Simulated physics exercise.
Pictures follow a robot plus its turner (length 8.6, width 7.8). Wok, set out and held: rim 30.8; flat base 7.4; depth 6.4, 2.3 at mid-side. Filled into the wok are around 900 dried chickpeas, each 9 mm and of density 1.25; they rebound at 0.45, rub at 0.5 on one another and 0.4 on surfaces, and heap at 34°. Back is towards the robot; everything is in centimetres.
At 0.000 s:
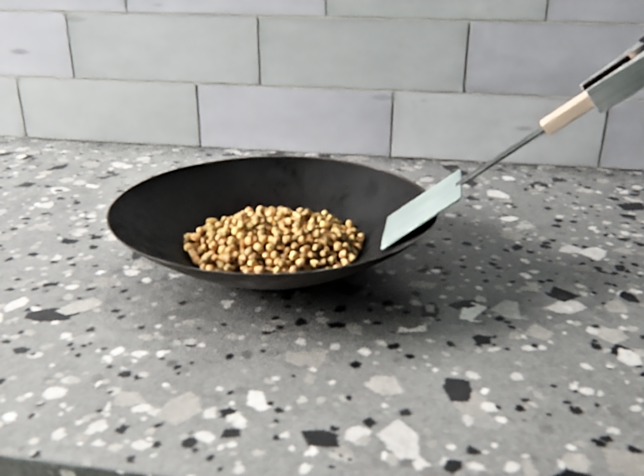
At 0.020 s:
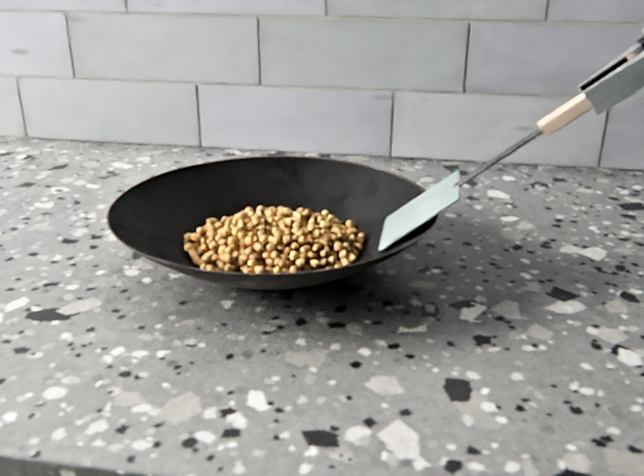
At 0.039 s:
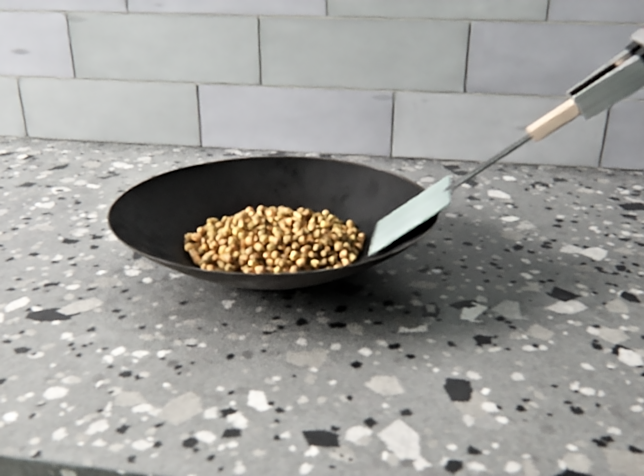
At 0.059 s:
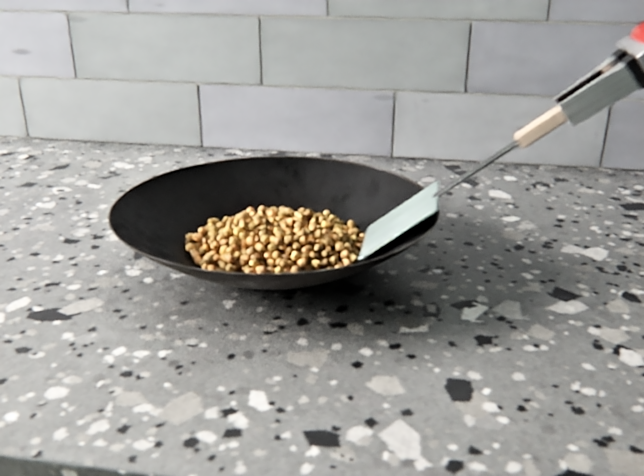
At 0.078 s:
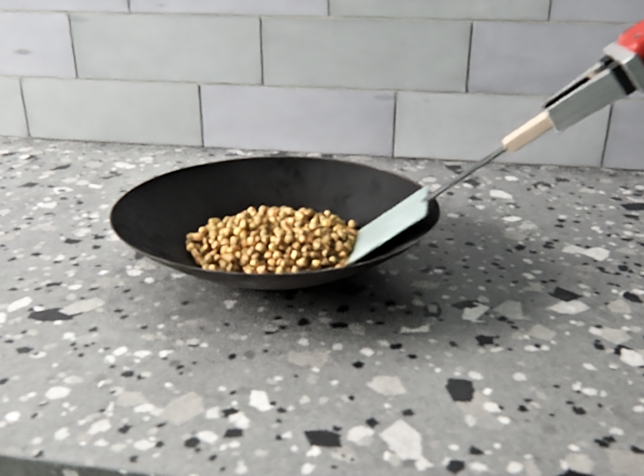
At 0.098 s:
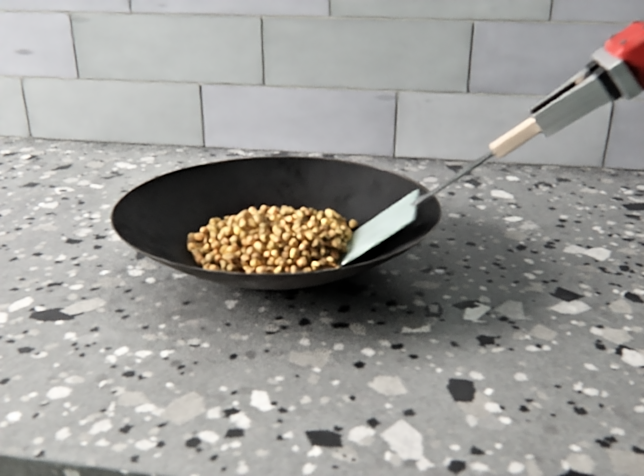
A black wok holding a heap of small tan chickpeas sits on a grey speckled countertop, seen from the front and slightly above, with pale grey brick-shaped tiles behind. A pale green turner with a thin metal shaft slants in from the upper right, held by a partly visible robot. The robot slides the blade slowly down and left to the heap's right edge, its red part coming into view, while chickpeas and camera stay nearly still.
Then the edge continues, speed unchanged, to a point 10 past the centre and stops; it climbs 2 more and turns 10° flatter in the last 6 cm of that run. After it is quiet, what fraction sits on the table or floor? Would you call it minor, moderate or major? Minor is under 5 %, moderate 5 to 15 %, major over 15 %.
I would call it moderate.
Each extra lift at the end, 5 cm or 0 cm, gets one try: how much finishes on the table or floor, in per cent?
Result: Approx. 10 % and 10 %, one try each.
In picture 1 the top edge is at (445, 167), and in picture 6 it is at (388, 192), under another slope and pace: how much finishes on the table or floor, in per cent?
Around 20 per cent finishes there.
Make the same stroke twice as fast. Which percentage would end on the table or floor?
About 40 %.
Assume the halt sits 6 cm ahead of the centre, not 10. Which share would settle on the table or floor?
Roughly 0 %.
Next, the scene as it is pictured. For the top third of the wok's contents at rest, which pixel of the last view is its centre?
Somewhere near (172, 208) in the last picture.
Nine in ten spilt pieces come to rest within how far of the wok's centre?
About 30 cm.
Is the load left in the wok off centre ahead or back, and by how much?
It rests close to 5.5 centimetres ahead of centre.
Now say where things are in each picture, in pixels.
In the first picture, turner top edge at (461, 183), sloping 39°; upper third of the load around (275, 235), from x 190 to 360, top at y 210; 900 in the wok.
In the second picture, turner top edge at (459, 184), sloping 39°; upper third of the load around (276, 235), from x 190 to 360, top at y 210.
In the third picture, turner top edge at (449, 189), sloping 39°; upper third of the load around (276, 235), from x 190 to 360, top at y 210.
In the fourth picture, turner top edge at (438, 195), sloping 39°; upper third of the load around (277, 235), from x 190 to 365, top at y 210.
In the fifth picture, turner top edge at (427, 200), sloping 39°; upper third of the load around (279, 235), from x 190 to 360, top at y 210.
In the sixth picture, turner top edge at (416, 204), sloping 39°; upper third of the load around (279, 233), from x 190 to 360, top at y 210; 900 in the wok.
By 0.21 s, sloping 39°, highest piece 5 above the table; 900 in the wok.
By 0.32 s, sloping 36°, highest piece 7 above the table; 900 in the wok.
By 0.58 s, sloping 29°, highest piece 7 above the table; 809 in the wok, 72 on the table or floor, 19 on the blade or in flight.
By 1.63 s, sloping 29°, highest piece 7 above the table; 808 in the wok, 92 on the table or floor.
Final count, 808 in the wok, 92 on the table or floor. That is 10 % on the table or floor.
